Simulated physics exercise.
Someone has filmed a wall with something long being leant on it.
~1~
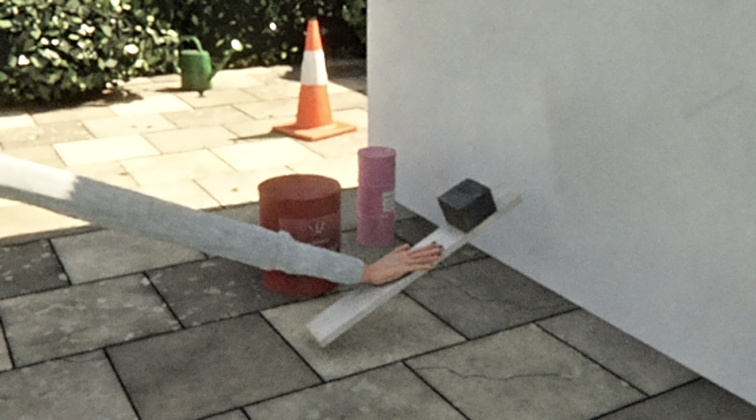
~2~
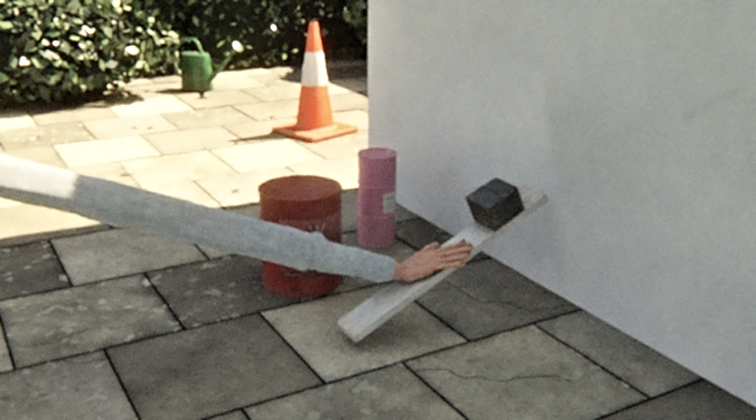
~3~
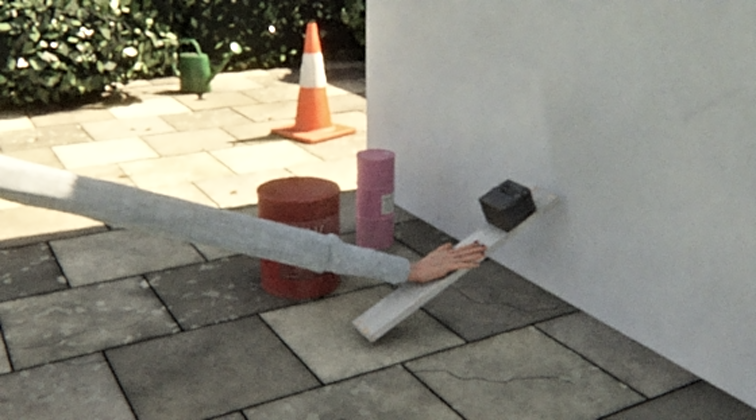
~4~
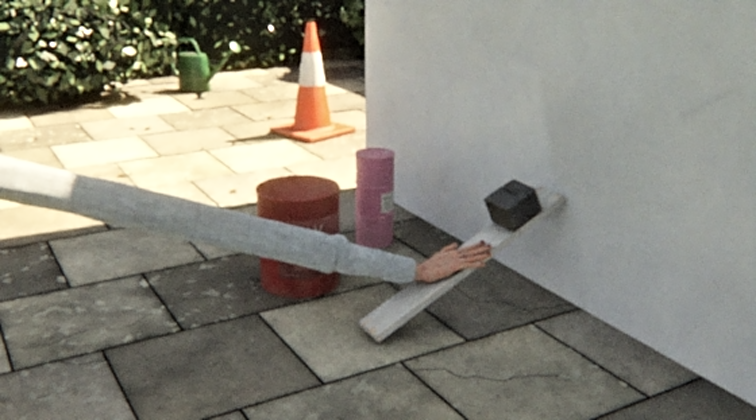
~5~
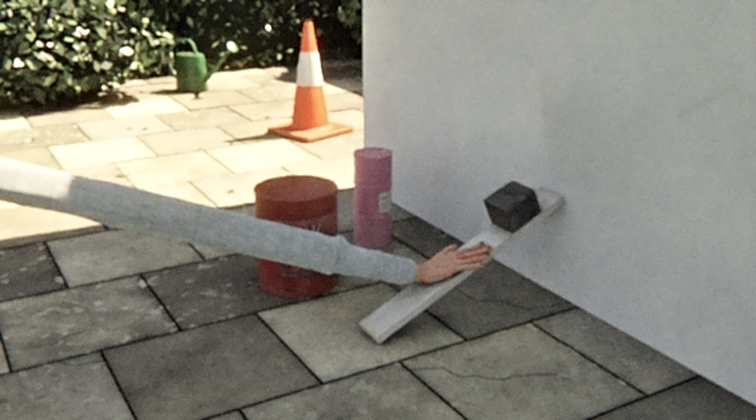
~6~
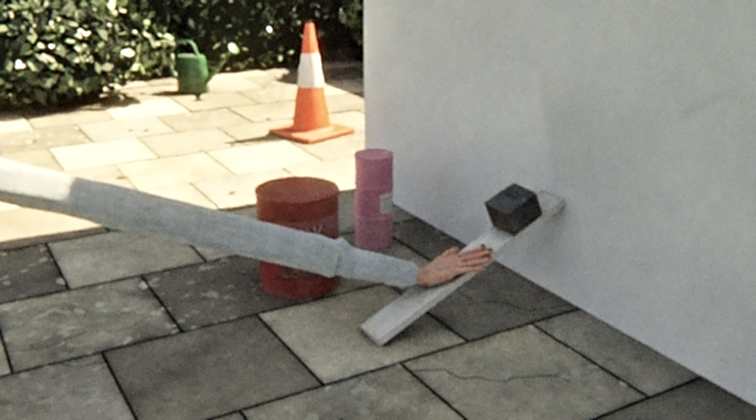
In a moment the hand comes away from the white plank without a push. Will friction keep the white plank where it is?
The plank slides down.
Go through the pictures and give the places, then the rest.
On its way; white plank (416, 262); pink canister (376, 197), in the first frame.
On its way; white plank (445, 260); pink canister (377, 198), in the second frame.
On its way; white plank (459, 260); pink canister (375, 199), in the third frame.
On its way; white plank (465, 260); pink canister (375, 198), in the fourth frame.
Propped up under the hand; white plank (465, 261); pink canister (373, 197), in the fifth frame.
Propped up under the hand; white plank (466, 264); pink canister (374, 199), in the sixth frame.
Then, 0.30 s past the last view, white plank sunk by 18° near (457, 298).
Then, 0.40 s past the last view, white plank sunk by 26° near (454, 302).
Then, 0.50 s past the last view, white plank sunk by 28° near (453, 293).
Then, 0.70 s past the last view, white plank sunk by 24° near (449, 313).
Finally, moved from the start, white plank; the other 2 still in place. Final places as the last picture's camera would see them, white plank near (449, 314). The plank slips out.
